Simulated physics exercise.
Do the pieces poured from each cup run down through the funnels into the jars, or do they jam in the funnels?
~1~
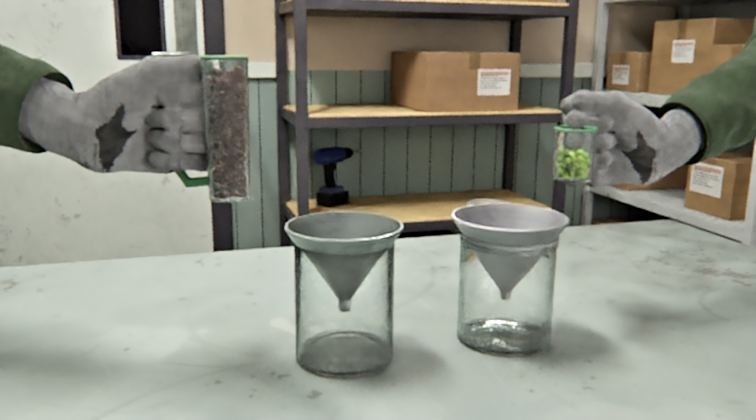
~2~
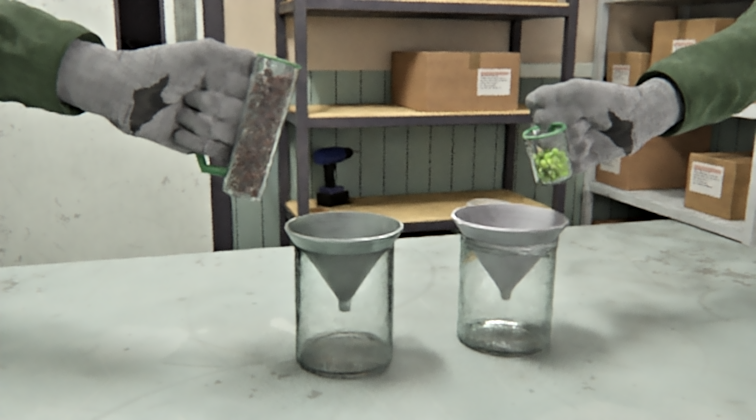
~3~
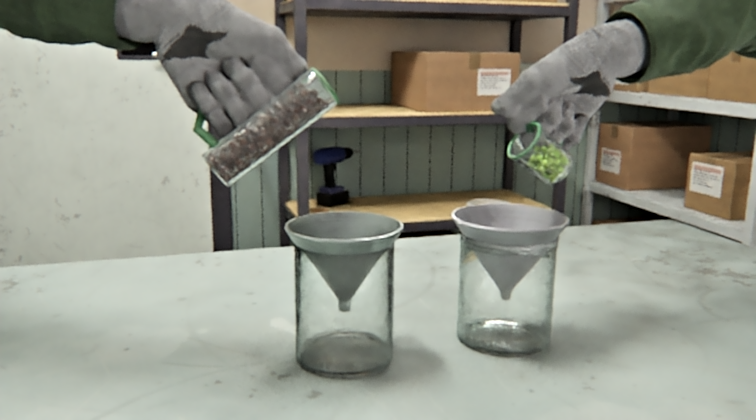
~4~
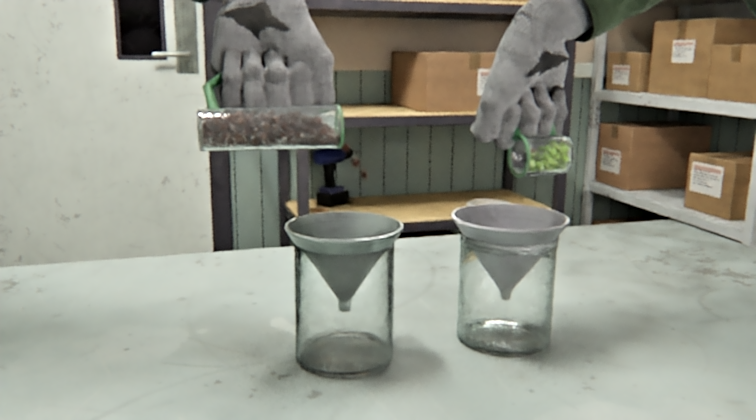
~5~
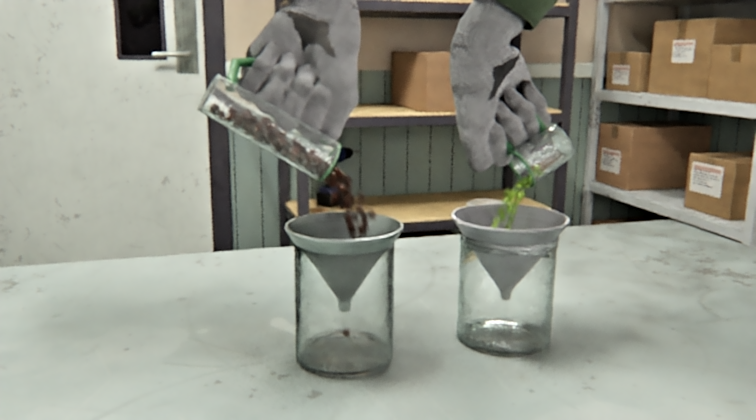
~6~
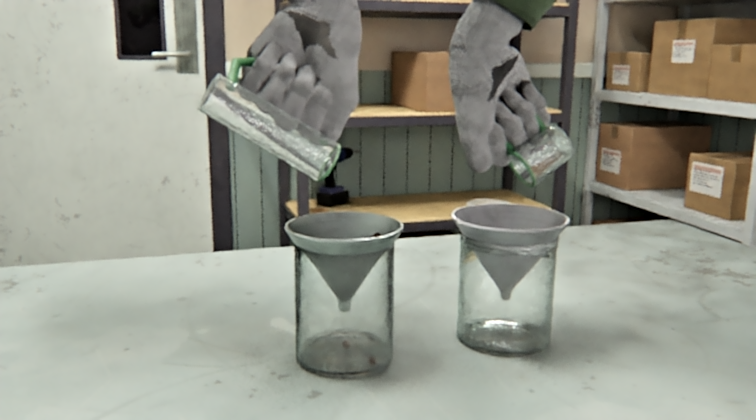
They jam in both funnels. Only a few dark pieces drop into the left jar, and no green ones reach the right jar.
